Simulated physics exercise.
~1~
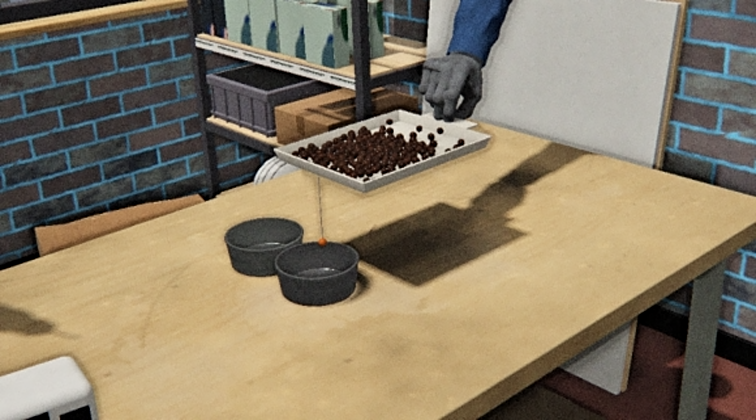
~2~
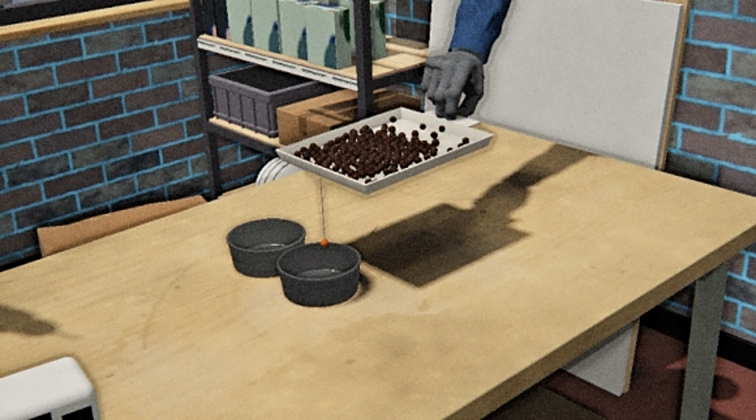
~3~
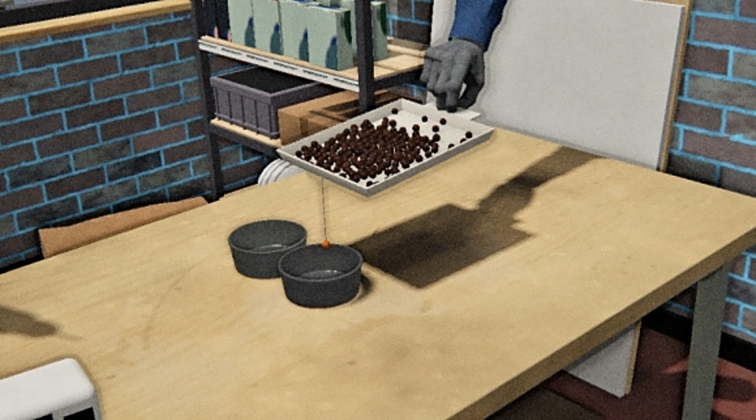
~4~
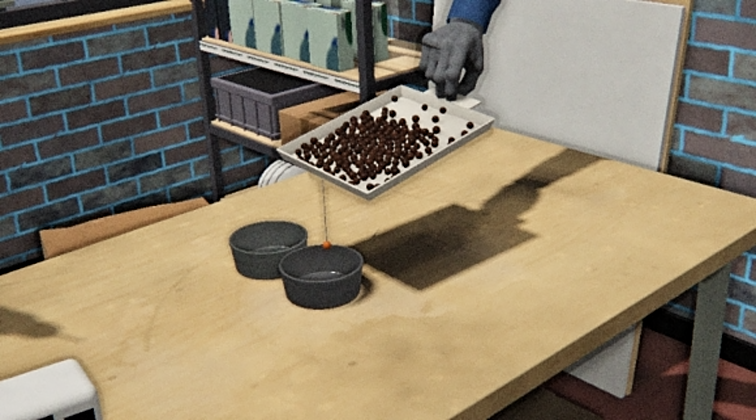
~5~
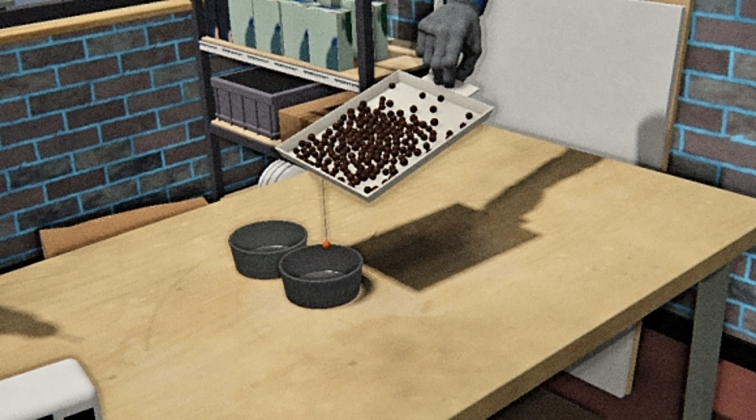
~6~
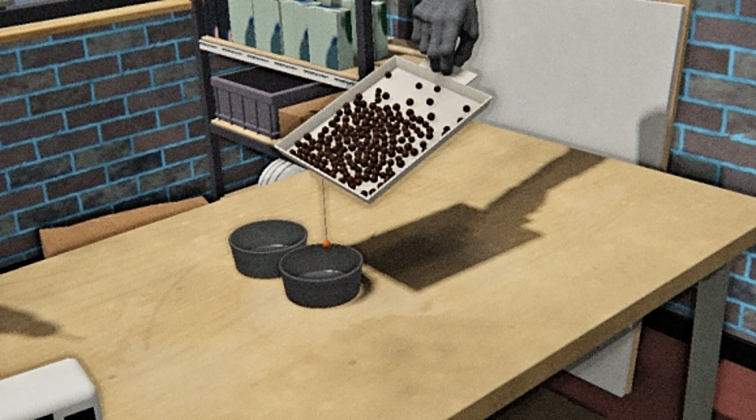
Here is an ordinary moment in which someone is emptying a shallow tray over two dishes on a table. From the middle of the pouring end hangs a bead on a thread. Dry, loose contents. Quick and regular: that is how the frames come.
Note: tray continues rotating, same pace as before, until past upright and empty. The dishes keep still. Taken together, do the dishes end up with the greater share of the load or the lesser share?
I expect the catch to be short of a majority.
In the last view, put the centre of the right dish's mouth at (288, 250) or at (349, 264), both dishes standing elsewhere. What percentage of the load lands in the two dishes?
Close to 10 in a hundred, then close to 40 in a hundred.
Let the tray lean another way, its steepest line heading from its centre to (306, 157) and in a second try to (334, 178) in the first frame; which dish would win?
Number one favours the left of the two; number two favours the right of the two.
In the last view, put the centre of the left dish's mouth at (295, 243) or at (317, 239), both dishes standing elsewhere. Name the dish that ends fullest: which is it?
It comes out as the dish further right in the first try and the dish further right in the second.
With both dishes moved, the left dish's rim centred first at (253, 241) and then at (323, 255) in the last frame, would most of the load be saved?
In the first position shy of half, in the second past half.
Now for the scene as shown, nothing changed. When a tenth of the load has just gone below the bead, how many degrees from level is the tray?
It's turned some 70 degrees by then.
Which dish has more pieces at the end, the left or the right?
The one to the right.
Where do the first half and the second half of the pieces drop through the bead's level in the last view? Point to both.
First close to (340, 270), next close to (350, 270).
Soon after the last picture, tray tipped steeply; most on the tray; a stray few in the right dish; a stray few outside both; about a quarter in the air.
A little later, tray tipped past a quarter turn; a stray few on the tray; about a quarter in the right dish; about two thirds outside both; a small part in the air.
Later still, tray tipped past a quarter turn; about a quarter in the right dish; most outside both.
By the end, tray tipped past a quarter turn; about a quarter in the right dish; none in the left dish; most outside both.
